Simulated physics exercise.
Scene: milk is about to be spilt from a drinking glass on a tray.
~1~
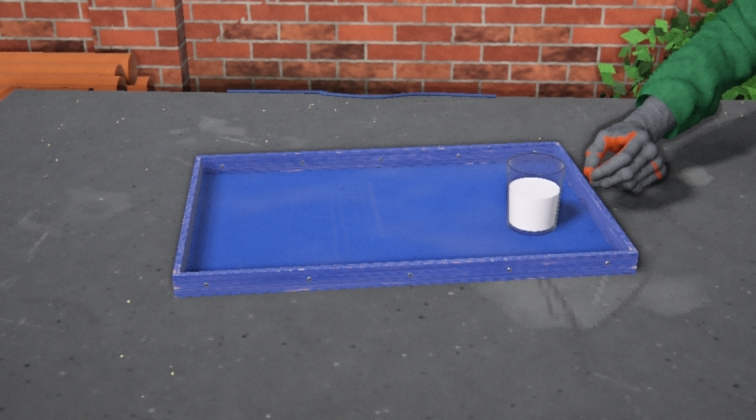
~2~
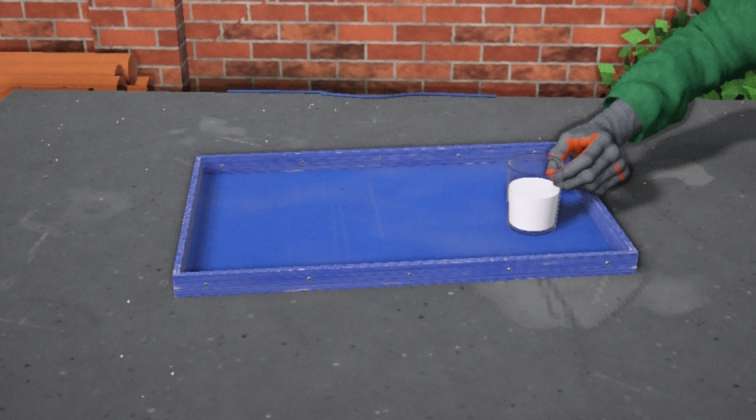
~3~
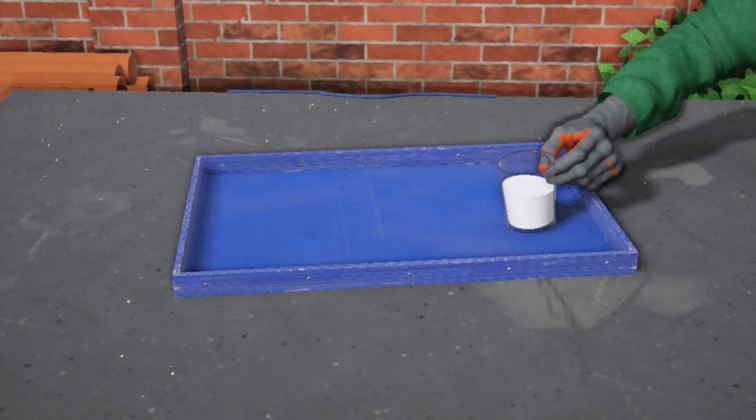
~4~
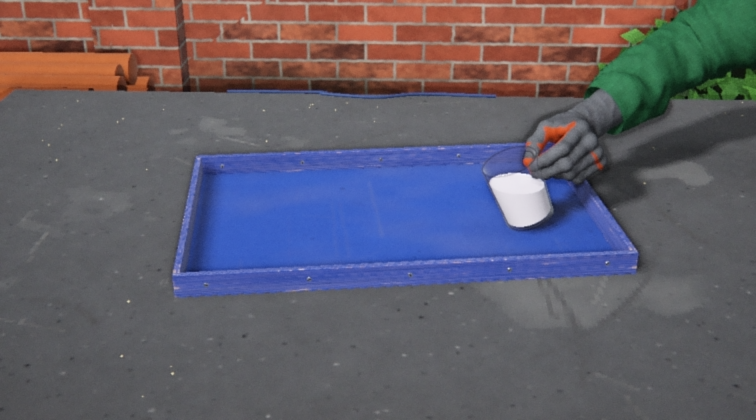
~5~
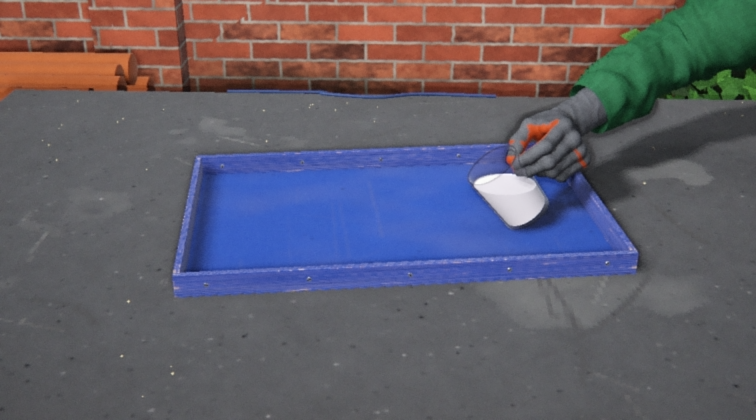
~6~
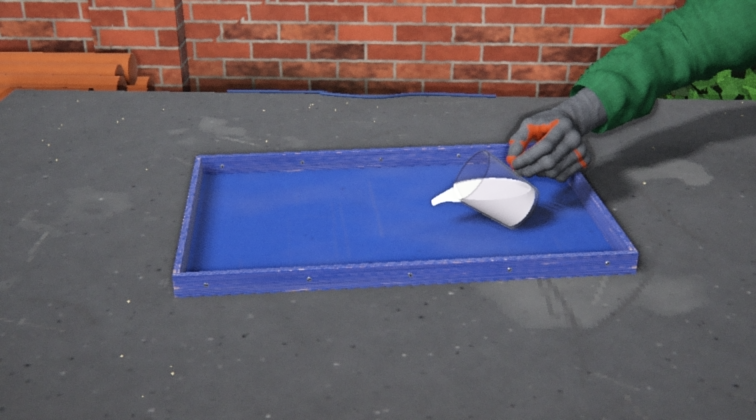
A gloved hand in a green sleeve reaches in from the right and pushes the rim of a glass of milk on a blue tray, tilting it steadily leftward until white milk pours out over the lip.
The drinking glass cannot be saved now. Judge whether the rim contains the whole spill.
The spill is caught by the tray.
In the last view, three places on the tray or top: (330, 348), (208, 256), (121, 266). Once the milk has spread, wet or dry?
First one left alone; second one got to; third one left alone.
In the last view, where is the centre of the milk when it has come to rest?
The centre settles near (289, 233) in the last view.
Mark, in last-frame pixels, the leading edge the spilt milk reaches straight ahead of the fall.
It runs out somewhere around (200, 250) in the last picture.
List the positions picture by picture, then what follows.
In the first frame, it stands upright; drinking glass (533, 192) about half full; tray (388, 261).
The second frame shows the hand pushes it; drinking glass about half full, surface at (534, 189).
The third frame shows the hand pushes it; drinking glass (528, 190) about half full.
The fourth frame shows the hand pushes it; drinking glass (519, 187) tipped 20°; tray (388, 261).
The fifth frame shows the hand pushes it; drinking glass (509, 187) tipped 35°.
In the sixth frame, it is falling; drinking glass (495, 190) tipped 55°.
Soon after, the drinking glass lies in the tray; the puddle covers about as much as a plate; all of it is inside the rim.
Later, the puddle covers about as much as a tray; all of it is inside the rim.
In the end, the puddle covers about as much as a tray; all of it is inside the rim.
